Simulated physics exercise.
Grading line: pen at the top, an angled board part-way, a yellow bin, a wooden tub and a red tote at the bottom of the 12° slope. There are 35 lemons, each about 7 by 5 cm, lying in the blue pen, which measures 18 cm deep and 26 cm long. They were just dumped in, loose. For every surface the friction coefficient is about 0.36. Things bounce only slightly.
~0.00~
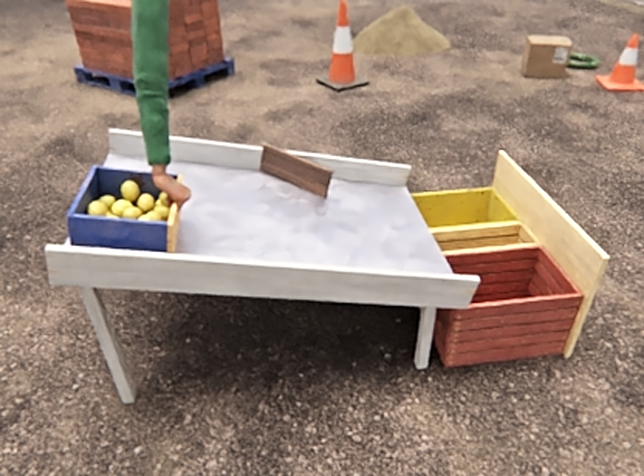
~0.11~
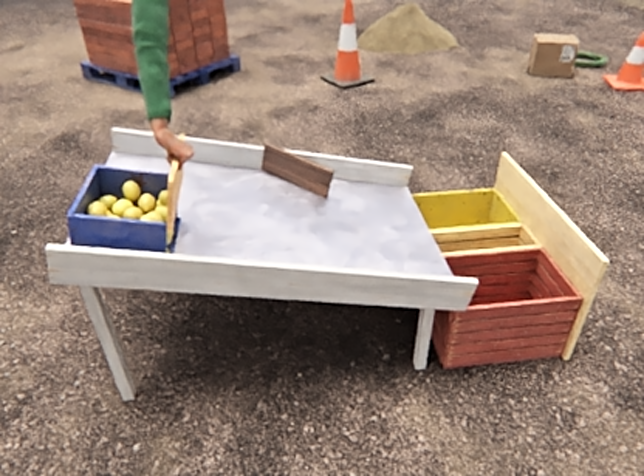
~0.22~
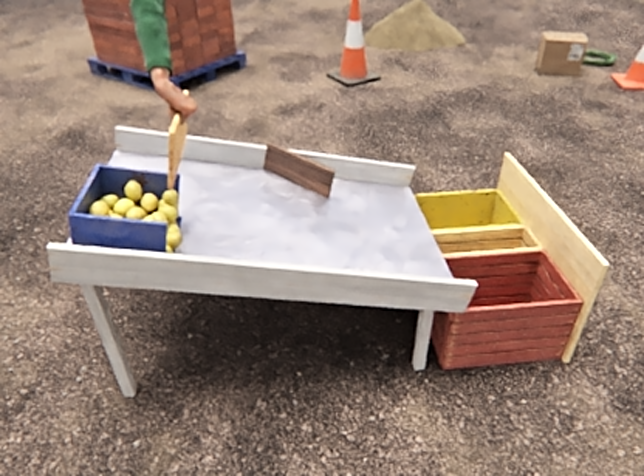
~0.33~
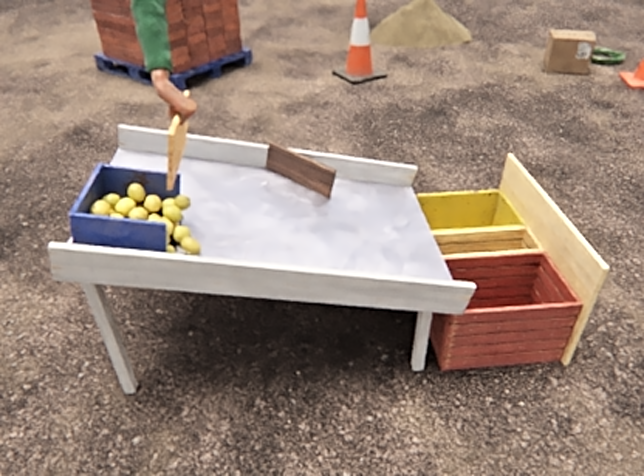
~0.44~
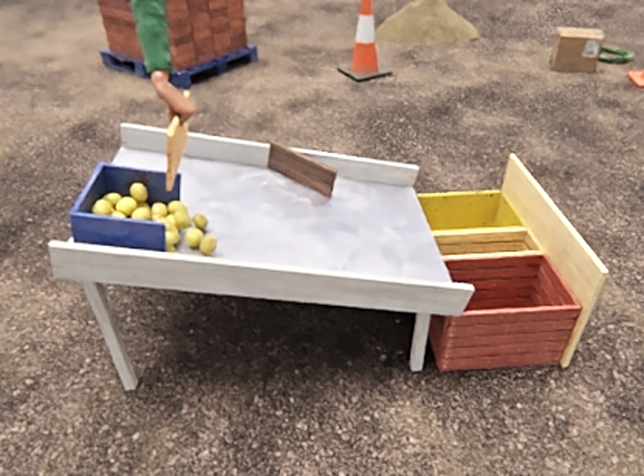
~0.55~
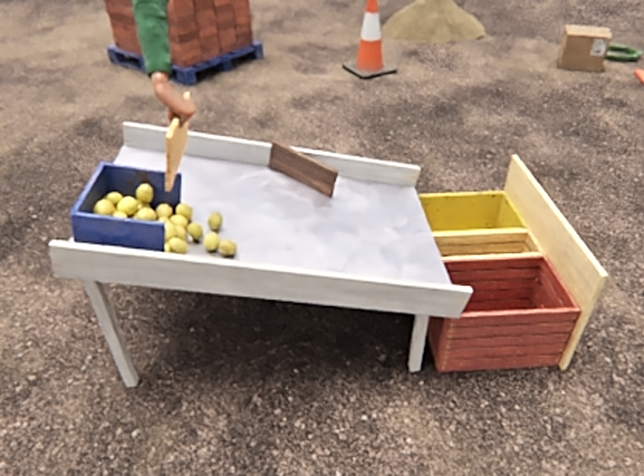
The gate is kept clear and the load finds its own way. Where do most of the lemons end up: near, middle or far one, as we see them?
In the nearest one.
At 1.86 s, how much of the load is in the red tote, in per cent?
Close to 10 in a hundred.
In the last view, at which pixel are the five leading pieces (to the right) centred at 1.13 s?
Around pixel (327, 256).
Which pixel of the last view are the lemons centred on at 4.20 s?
Centre: Approx. (496, 313).
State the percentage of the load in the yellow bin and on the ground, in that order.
Close to 10 and 0 percent respectively.
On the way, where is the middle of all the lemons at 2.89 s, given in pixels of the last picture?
It's centred at about (414, 258).
After 1.13 s, 21 still in the blue pen and 14 on the slope.
After 1.86 s, 17 still in the blue pen, 1 in the wooden tub, 3 in the red tote, 13 on the slope and 1 in the air.
After 2.89 s, 10 still in the blue pen, 2 in the yellow bin, 3 in the wooden tub, 12 in the red tote and 8 on the slope.
Final count (at 4.20 s), 6 still in the blue pen, 3 in the yellow bin, 6 in the wooden tub, 17 in the red tote and 3 on the slope.
